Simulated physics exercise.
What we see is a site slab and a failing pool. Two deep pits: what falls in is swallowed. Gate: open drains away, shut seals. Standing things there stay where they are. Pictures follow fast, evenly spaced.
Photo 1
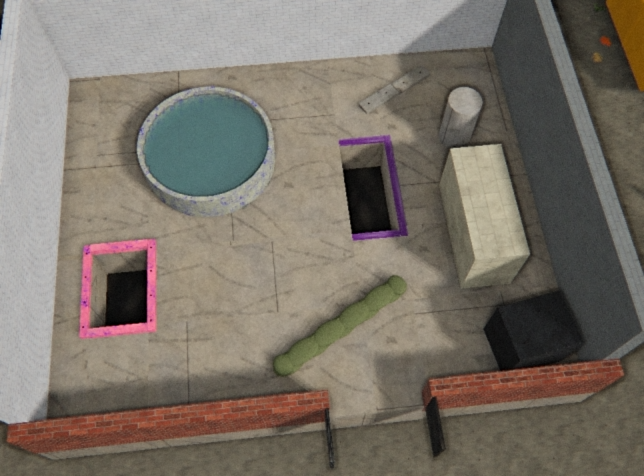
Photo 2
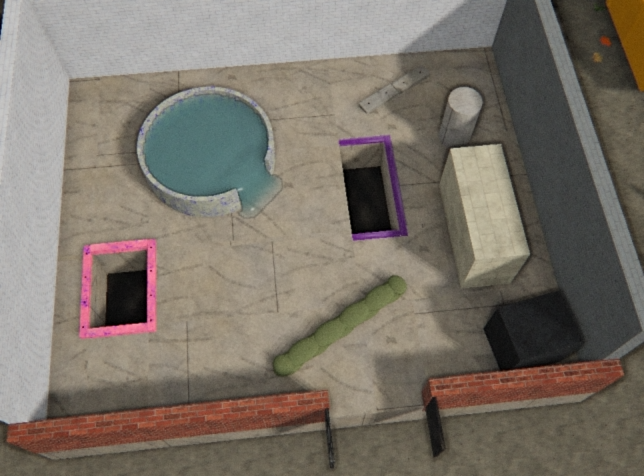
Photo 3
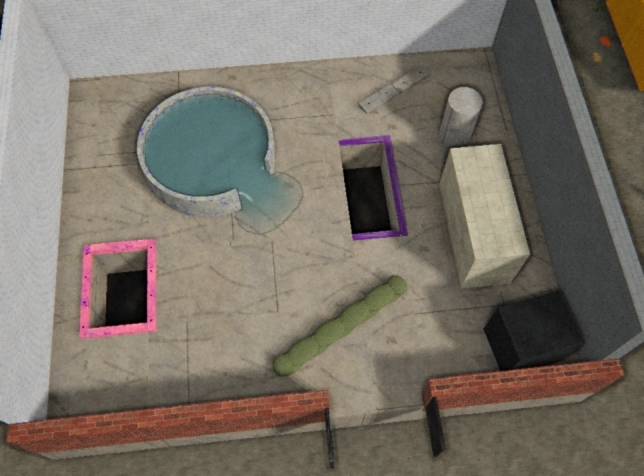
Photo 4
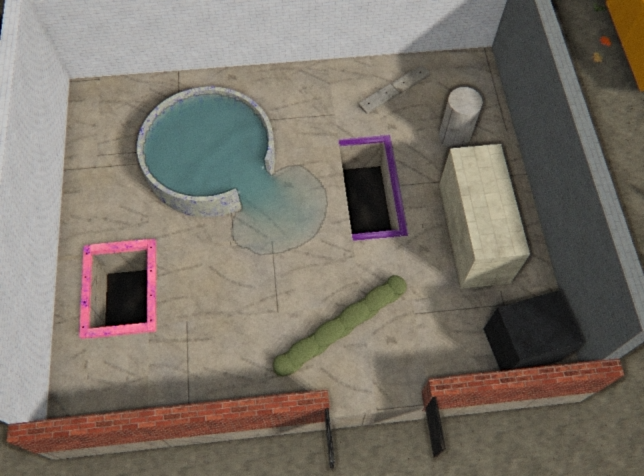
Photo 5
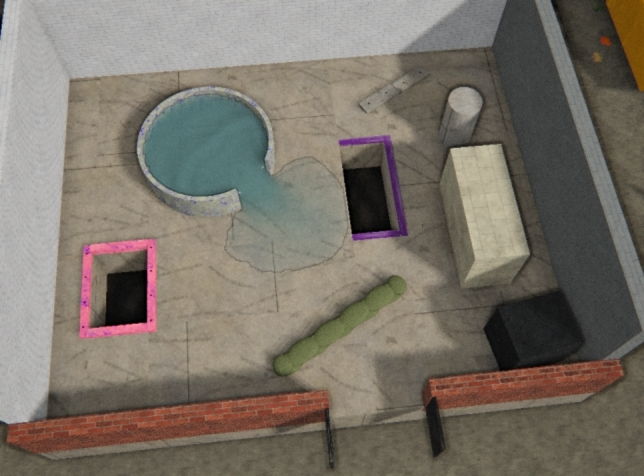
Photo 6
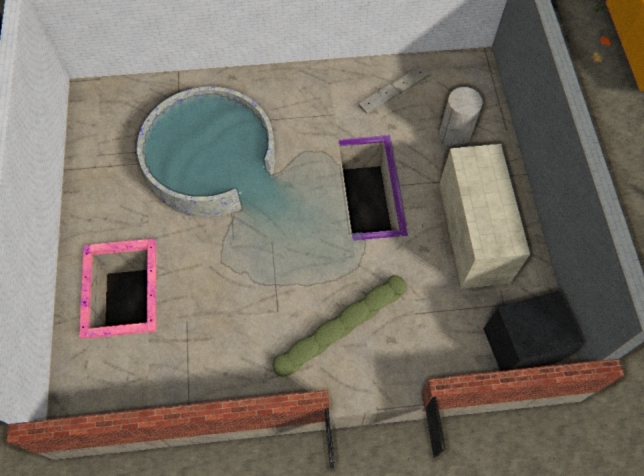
Water broke out through the lower right side of a round pool and spread across the stone floor in a widening puddle, reaching the edge of the purple-framed pit and nearing the green hedge.
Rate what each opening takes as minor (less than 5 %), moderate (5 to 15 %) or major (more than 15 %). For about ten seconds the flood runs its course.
The gate - minor, the pink pit - minor, the purple pit - major.
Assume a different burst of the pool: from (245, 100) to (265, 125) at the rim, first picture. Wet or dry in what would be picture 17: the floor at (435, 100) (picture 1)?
Lab note: Point recorded as inundated.
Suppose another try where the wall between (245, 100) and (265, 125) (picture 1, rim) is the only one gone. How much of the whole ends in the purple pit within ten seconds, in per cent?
For purple, it comes to 12 percent.
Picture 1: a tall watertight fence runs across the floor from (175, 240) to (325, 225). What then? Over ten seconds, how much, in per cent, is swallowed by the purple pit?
The purple pit takes 60 per cent.
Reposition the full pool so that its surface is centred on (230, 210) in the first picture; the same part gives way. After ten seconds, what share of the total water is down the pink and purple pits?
Pink 0 %, purple 20 %.
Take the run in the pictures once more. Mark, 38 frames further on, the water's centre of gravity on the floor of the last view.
Near (265, 229).
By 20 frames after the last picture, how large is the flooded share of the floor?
That works out to some 25 in a hundred.
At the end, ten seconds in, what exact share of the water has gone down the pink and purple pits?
Close to 0 per cent, and close to 30 per cent.
A moment on, water covers 15 % of the floor; the gate 0 %, the pink pit 0 %, the purple pit 4 %.
Next, water covers 15 % of the floor; the gate 0 %, the pink pit 0 %, the purple pit 8 %.
Then, water covers 25 % of the floor; the gate 0 %, the pink pit 0 %, the purple pit 14 %.
Later, water covers 40 % of the floor; the gate 0 %, the pink pit 0 %, the purple pit 22 %.
In the end, water covers 55 % of the floor; the gate 1 %, the pink pit 0 %, the purple pit 31 %.
